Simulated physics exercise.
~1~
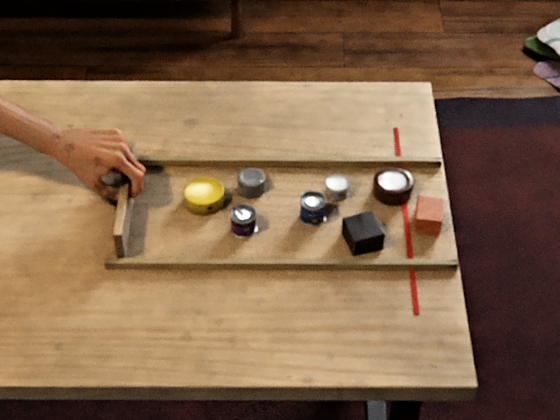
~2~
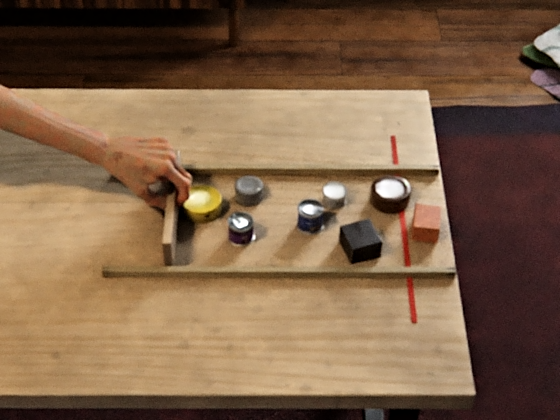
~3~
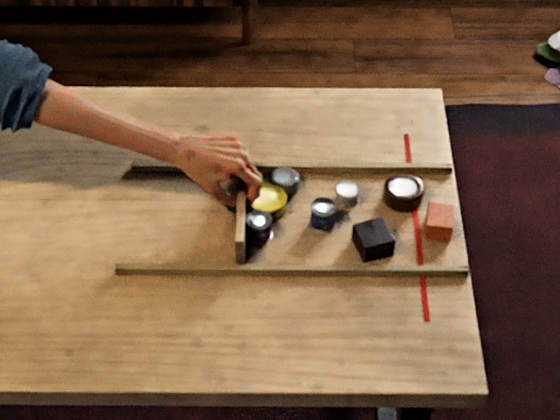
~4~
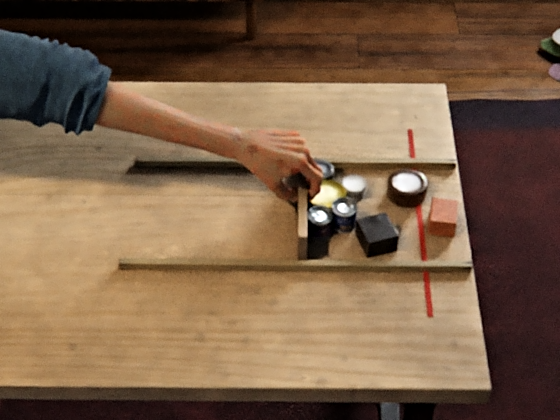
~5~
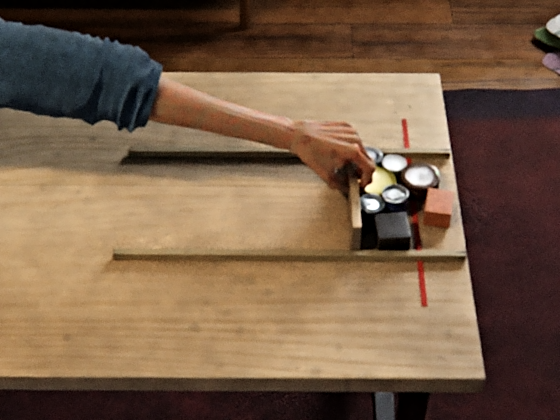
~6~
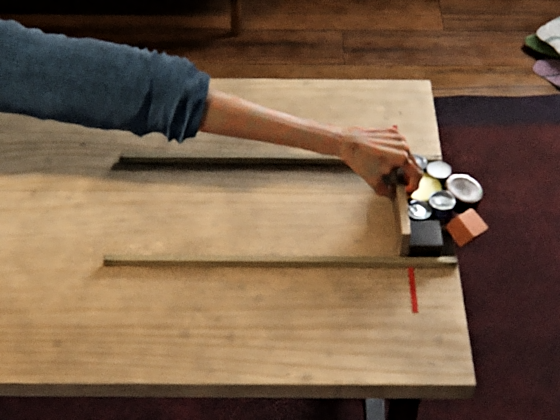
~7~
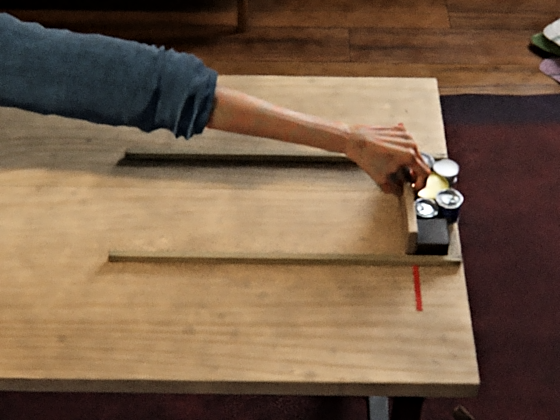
Hand-held board sweeping small tins, tubs and blocks rightward along a wooden table, the orange block and brown lid falling off.
